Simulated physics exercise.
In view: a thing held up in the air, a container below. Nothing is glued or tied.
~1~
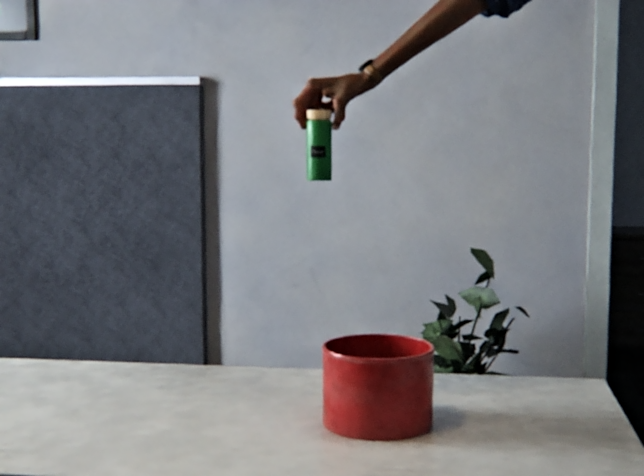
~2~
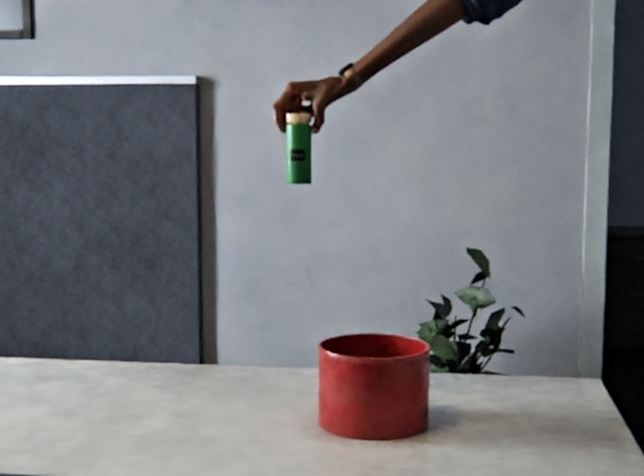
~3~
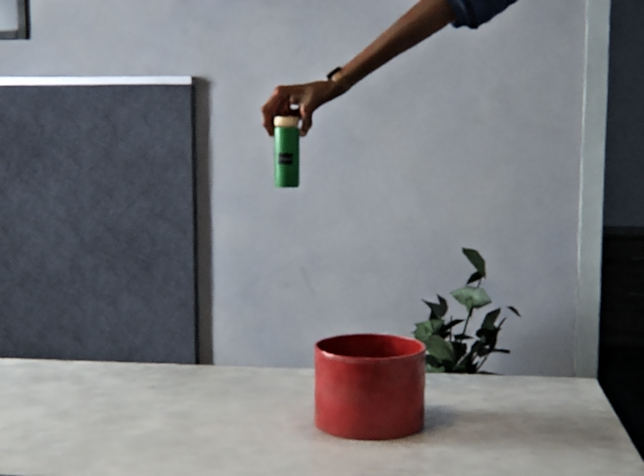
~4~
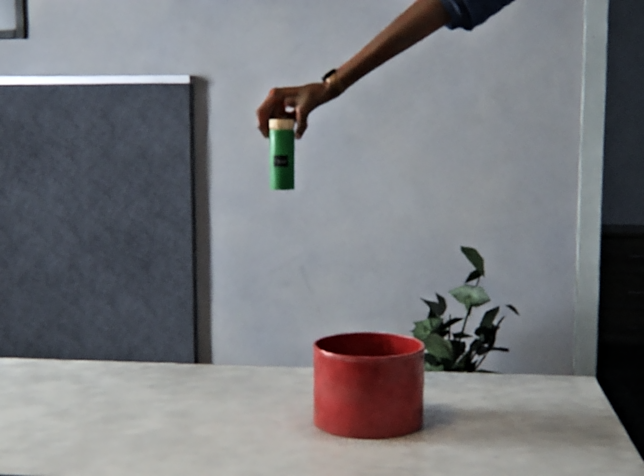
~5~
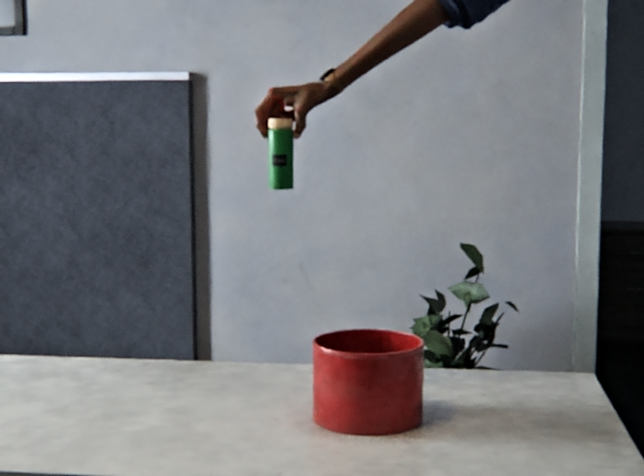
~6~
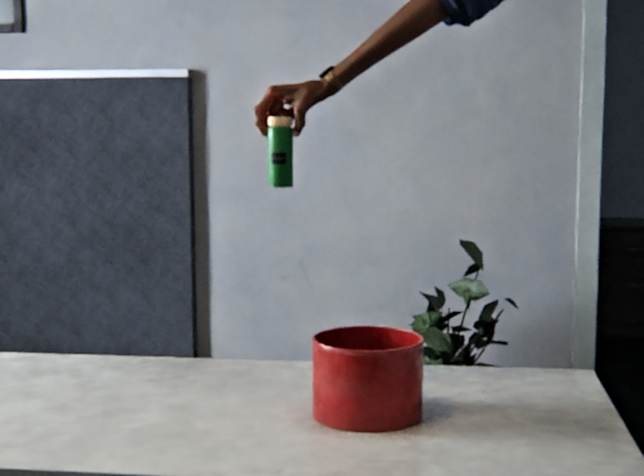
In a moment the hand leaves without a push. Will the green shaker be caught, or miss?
In the end the green shaker falls beside it.
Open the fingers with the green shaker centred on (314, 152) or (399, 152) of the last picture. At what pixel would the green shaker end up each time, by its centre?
Near (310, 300) and (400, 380).
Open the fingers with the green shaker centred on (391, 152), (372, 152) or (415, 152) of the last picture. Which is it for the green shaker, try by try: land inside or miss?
Try by try, it lands inside; is caught; drops into the container.
Then, 0.18 s later than the last frame, green shaker shifted well along near (281, 205).
Then, 0.28 s later than the last frame, green shaker dropping near (282, 304).
Then, 0.42 s later than the last frame, green shaker fallen near (282, 361).
When it is over, the green shaker ends up outside, near (282, 379).
